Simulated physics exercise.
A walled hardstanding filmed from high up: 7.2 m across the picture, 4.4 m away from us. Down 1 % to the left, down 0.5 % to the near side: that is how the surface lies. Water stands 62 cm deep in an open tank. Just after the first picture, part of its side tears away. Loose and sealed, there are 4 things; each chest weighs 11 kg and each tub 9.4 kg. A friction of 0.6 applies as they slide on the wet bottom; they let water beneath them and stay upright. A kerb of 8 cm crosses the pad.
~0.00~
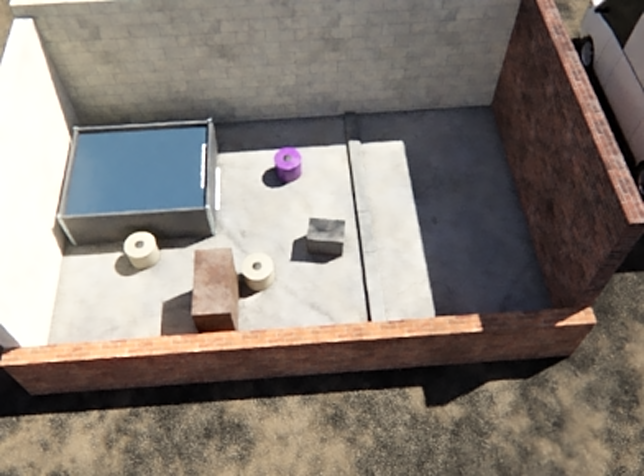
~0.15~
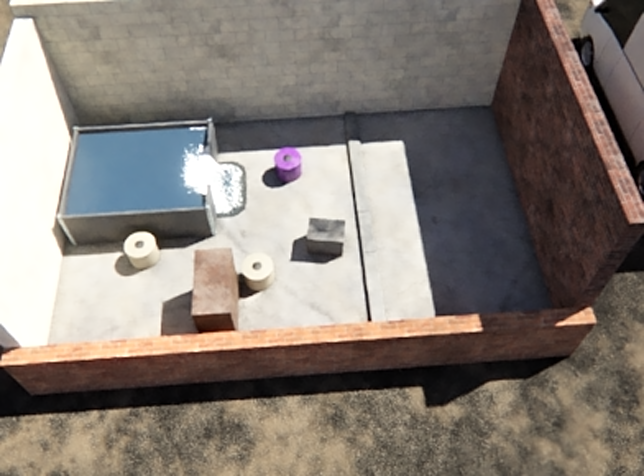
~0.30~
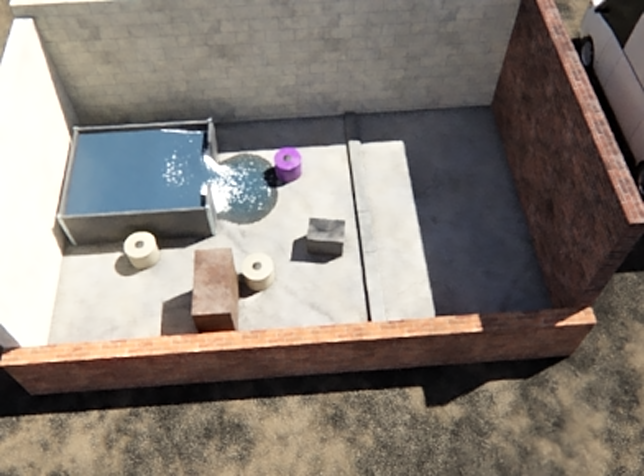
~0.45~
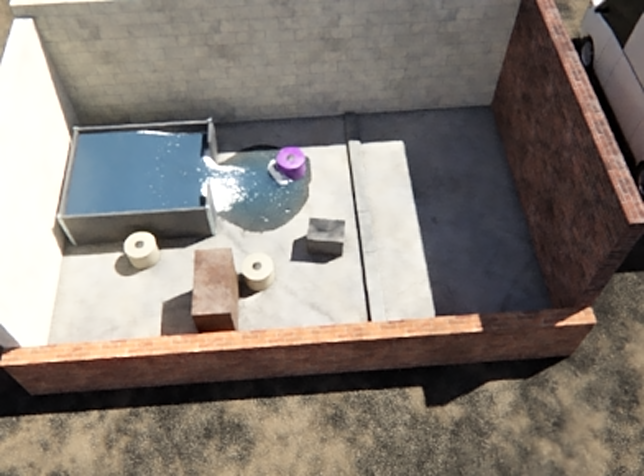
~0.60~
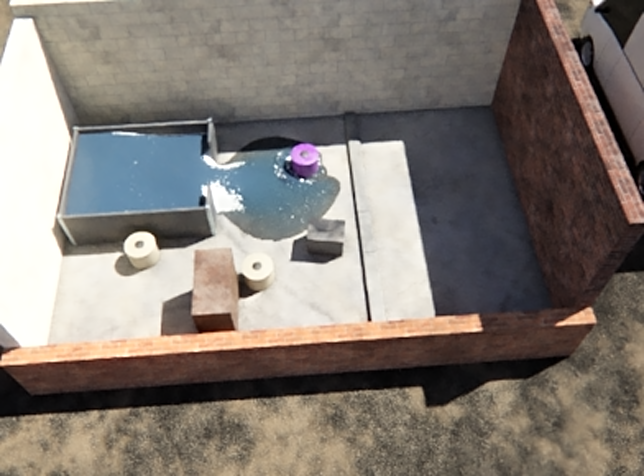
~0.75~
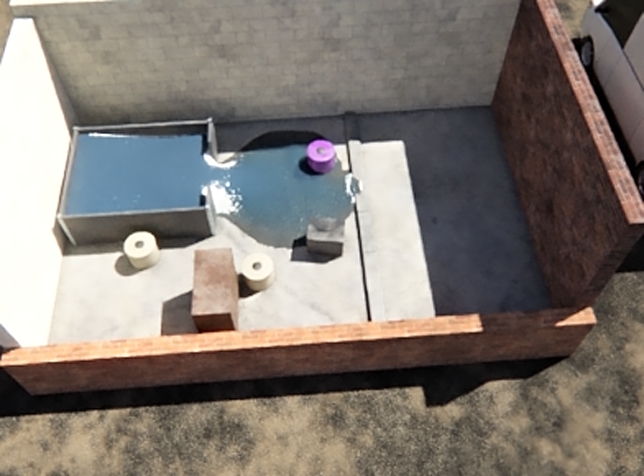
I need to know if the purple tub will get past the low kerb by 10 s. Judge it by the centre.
Outcome: Purple tub never gets over.
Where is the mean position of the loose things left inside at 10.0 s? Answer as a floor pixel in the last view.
Around (224, 251).
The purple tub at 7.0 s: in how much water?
About 8 cm.
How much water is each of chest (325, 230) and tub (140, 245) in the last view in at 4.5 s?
6 and 0 cm.
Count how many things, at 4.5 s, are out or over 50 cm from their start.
By my tally, 2.
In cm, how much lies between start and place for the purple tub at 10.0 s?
Around 250 cm from where it started.
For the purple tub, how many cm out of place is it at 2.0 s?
It has shifted about 100 cm.
After 2.0 s the purple tub is near (335, 124), 1.0 m from its start, afloat; 0 of 4 are over the mark; 1 afloat.
After 4.5 s the purple tub is near (331, 173), 0.8 m from its start, afloat; 0 of 4 are over the mark; 2 afloat.
After 7.0 s the purple tub is near (309, 255), 1.9 m from its start, afloat; 0 of 4 are over the mark; 3 afloat.
After 10.0 s the purple tub is near (266, 302), 2.7 m from its start, afloat; 0 of 4 are over the mark; 2 afloat.
